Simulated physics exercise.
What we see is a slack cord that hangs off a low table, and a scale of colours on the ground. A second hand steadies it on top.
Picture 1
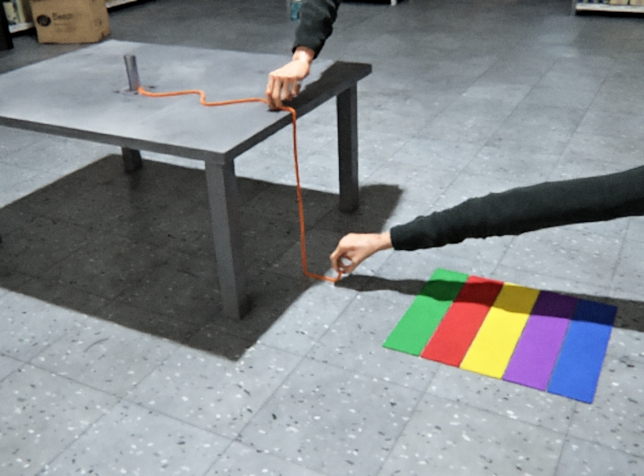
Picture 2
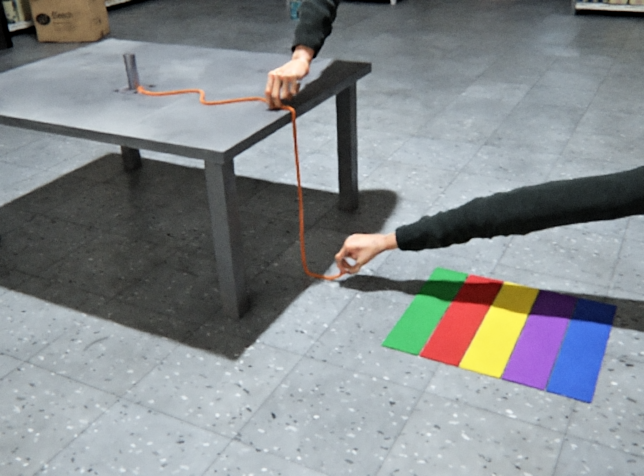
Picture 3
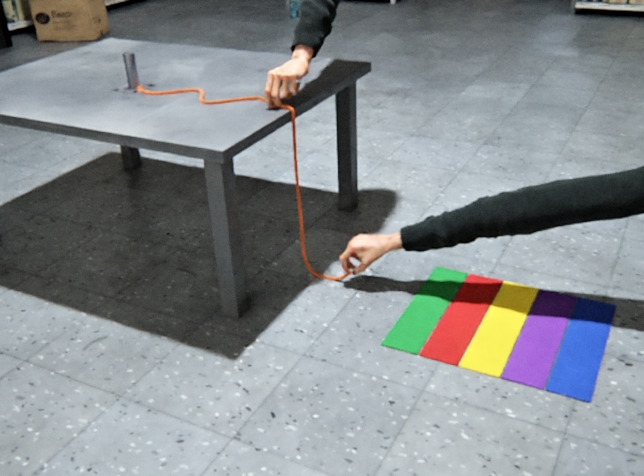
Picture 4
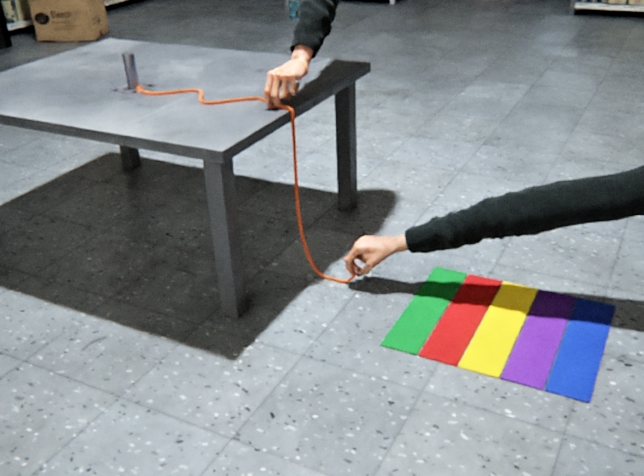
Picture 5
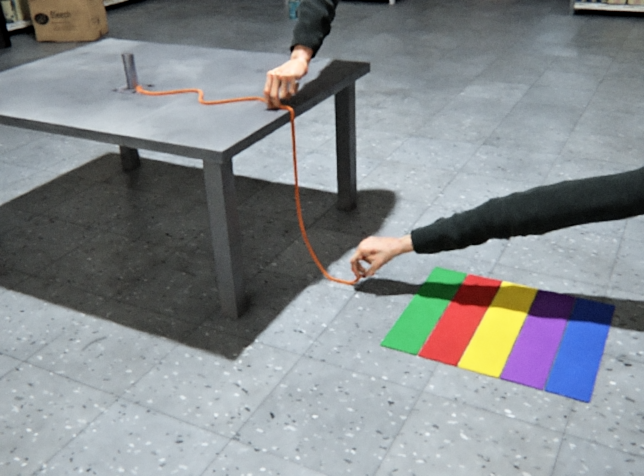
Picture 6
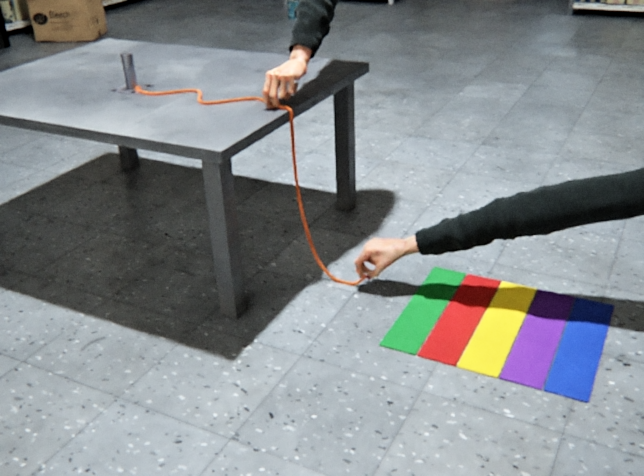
On a tiled floor beside a low grey table, one hand pinned an orange cord at the table's edge while another slowly drew its hanging end a little to the right, towards some coloured stripes.
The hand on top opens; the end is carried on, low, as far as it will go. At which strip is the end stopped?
The end stops over the yellow strip.
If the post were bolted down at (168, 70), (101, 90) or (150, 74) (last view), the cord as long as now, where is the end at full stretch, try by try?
Near (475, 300), (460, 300) and (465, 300).
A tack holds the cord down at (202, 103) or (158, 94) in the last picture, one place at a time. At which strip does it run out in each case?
Taking them in turn: Red; yellow.
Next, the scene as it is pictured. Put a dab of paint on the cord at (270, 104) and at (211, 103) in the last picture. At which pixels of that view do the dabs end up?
The first at (301, 124), the second at (240, 103).
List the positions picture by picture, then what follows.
The first frame shows end (341, 271); green (411, 335); red (449, 345); yellow (489, 355); purple (531, 366); blue (575, 378).
The second frame shows end (346, 271); cord through (156, 94) (202, 98) (260, 99) (295, 133) (300, 199) (304, 260).
The third frame shows end (351, 272).
The fourth frame shows end (356, 273); cord through (155, 94) (201, 98) (259, 99) (294, 132) (297, 199) (311, 260).
The fifth frame shows end (361, 275).
The sixth frame shows end (365, 276); cord through (153, 94) (200, 98) (258, 99) (292, 132) (299, 199) (319, 262).
Early on, end near (443, 294); over green.
Midway, end near (480, 302); over red.
At the end of the slack, end near (503, 308); over yellow. It gets as far as the yellow strip.
